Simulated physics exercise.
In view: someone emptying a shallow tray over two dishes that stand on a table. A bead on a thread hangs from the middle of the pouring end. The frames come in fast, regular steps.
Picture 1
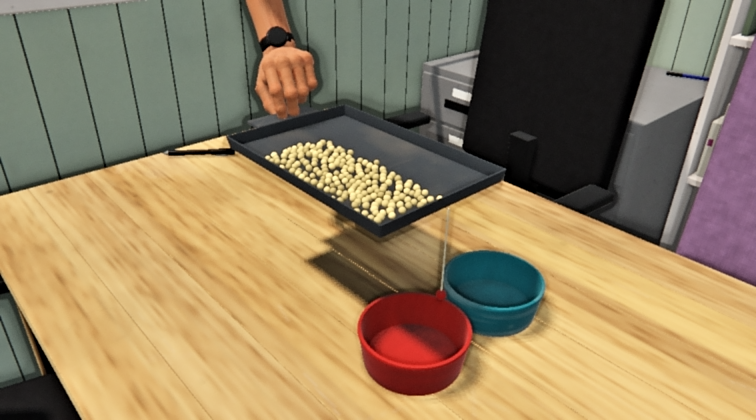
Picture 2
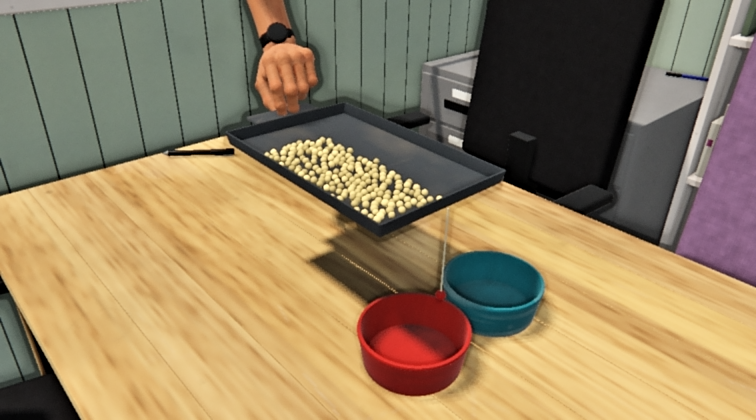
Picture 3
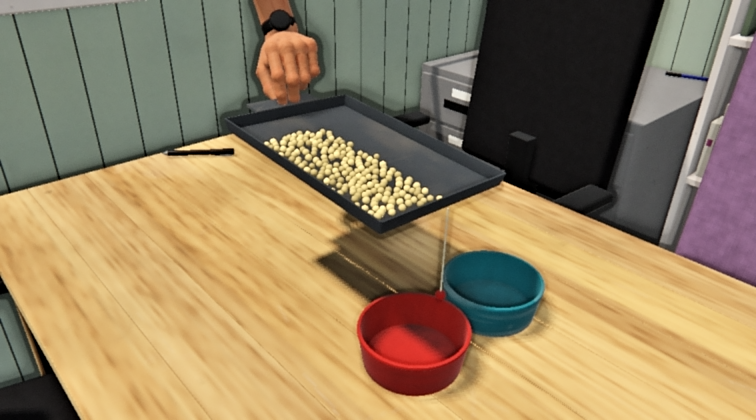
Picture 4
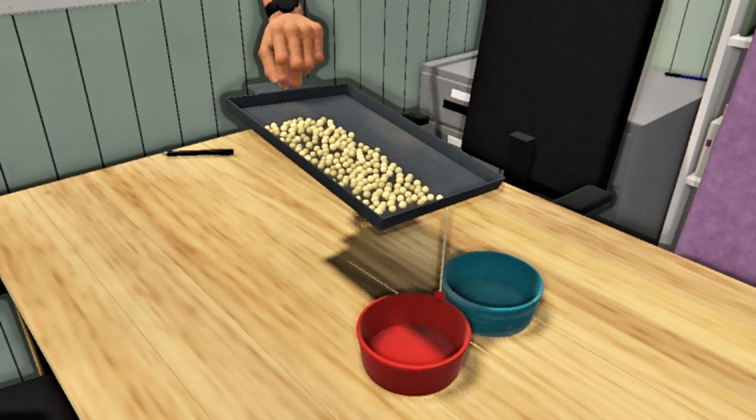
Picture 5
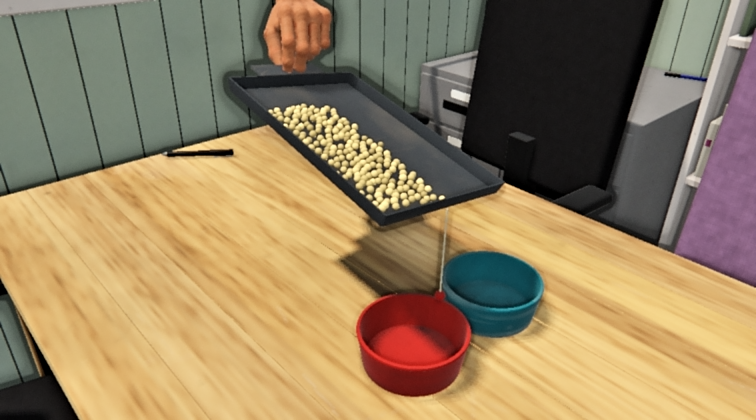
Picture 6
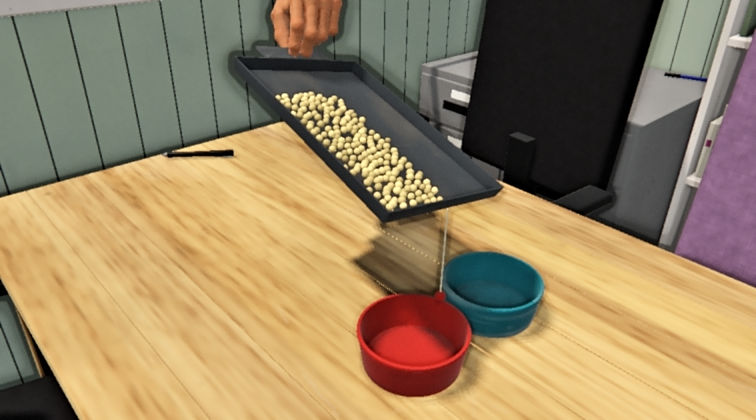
We see a hand behind a dark shallow tray of pale soya beans above a wooden table with a red dish and a teal dish; the tray's far end rises steadily and its near end slants down toward the right corner.
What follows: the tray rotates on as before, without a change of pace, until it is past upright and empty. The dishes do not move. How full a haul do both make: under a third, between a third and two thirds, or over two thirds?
The two hold more than two thirds of the load.
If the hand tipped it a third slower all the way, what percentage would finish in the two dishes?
Close to 90 per cent.
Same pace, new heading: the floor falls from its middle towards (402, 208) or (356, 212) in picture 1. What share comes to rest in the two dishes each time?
Roughly 80 per cent, and 90 per cent.
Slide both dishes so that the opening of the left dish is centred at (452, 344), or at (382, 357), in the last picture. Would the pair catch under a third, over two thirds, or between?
The first try: The middle third. The second: The middle third.
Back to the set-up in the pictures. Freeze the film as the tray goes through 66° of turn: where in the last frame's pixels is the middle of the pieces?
Near (478, 200).
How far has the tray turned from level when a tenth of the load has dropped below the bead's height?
Near 65 degrees.
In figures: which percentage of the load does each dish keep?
About: Left dish 0, right dish 100 per cent.
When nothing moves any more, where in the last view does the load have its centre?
Near (494, 302).
Soon, tray tipped steeply; about two thirds on the tray; a small part in the right dish; a stray few outside both; about a quarter in the air.
A while on, tray tipped past a quarter turn; about a quarter on the tray; about two thirds in the right dish; a stray few outside both; about a quarter in the air.
Towards the end, tray tipped past a quarter turn; nearly all in the right dish; a small part outside both.
Finally, tray tipped past a quarter turn; none in the left dish; nearly all in the right dish; a small part outside both.
